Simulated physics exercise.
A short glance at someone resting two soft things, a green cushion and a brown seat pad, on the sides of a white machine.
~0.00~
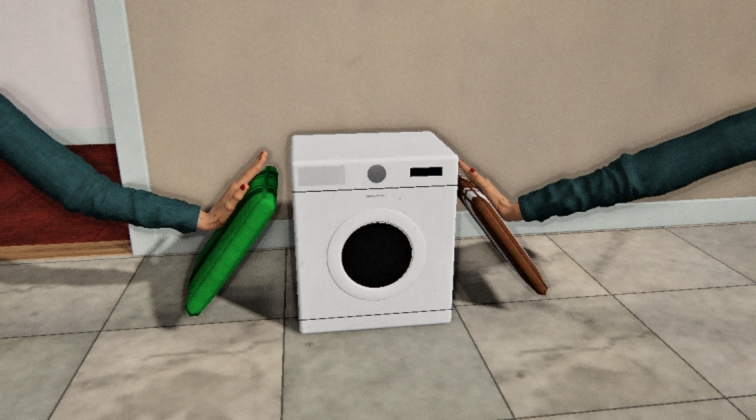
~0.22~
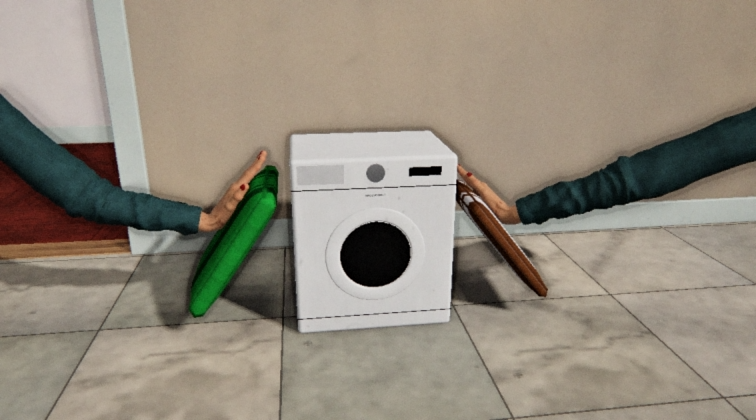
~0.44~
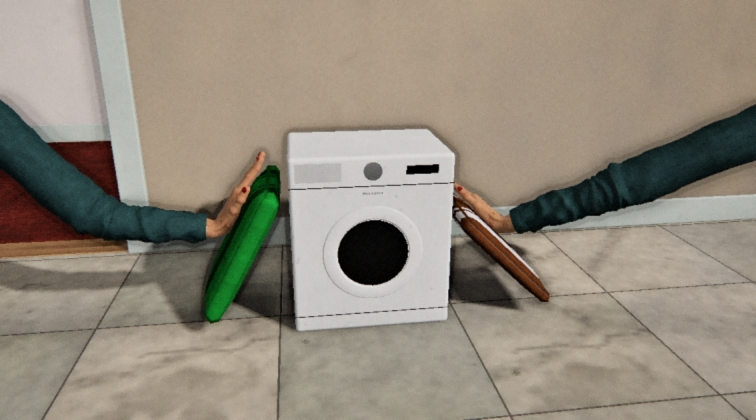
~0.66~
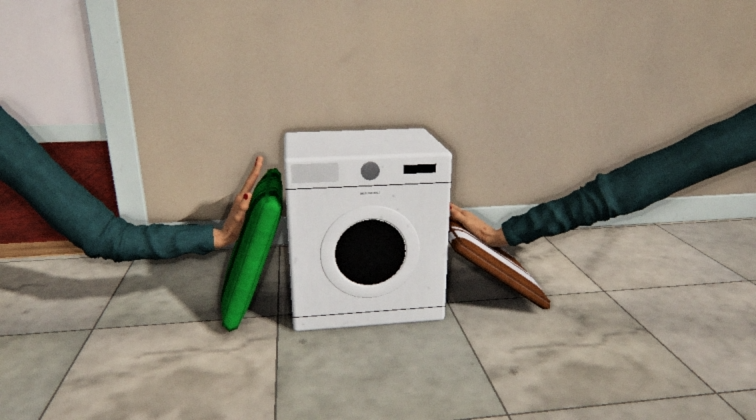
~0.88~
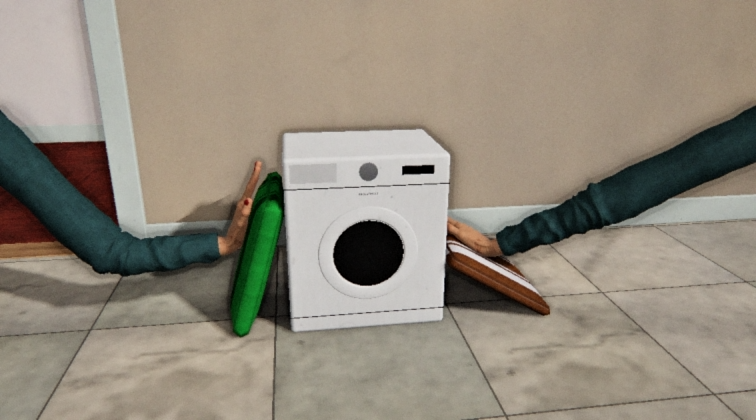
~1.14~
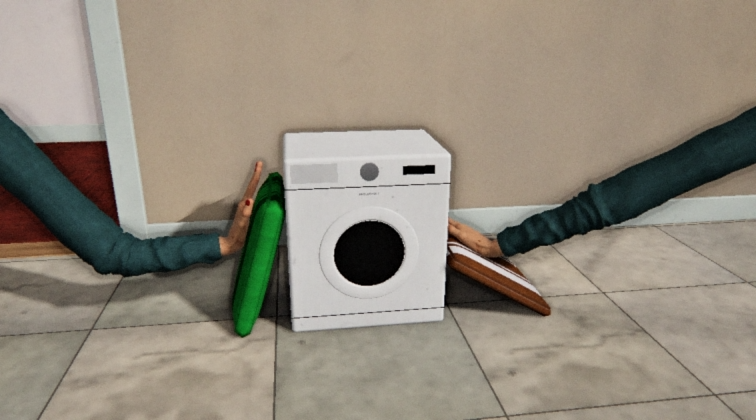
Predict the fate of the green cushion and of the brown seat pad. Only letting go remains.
The green cushion remains propped up. The brown seat pad falls down.
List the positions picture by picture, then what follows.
In the first picture, cushion foot (192, 312), head (269, 203); seat pad foot (543, 292), head (479, 205).
In the second picture, cushion foot (196, 314); seat pad foot (543, 293).
In the third picture, cushion foot (212, 319); seat pad foot (545, 299).
In the fourth picture, cushion foot (231, 327); seat pad foot (546, 306).
In the fifth picture, cushion foot (241, 333); seat pad foot (546, 312).
In the sixth picture, cushion foot (243, 333), head (275, 210), almost upright; seat pad foot (547, 312), head (454, 264), at a low slant.
By 1.40 s, cushion still up near (261, 251); seat pad flat on the floor near (489, 285).
When it is over, cushion still up near (260, 251); seat pad flat on the floor near (488, 285). The green cushion holds its lean and the brown seat pad slides down flat.
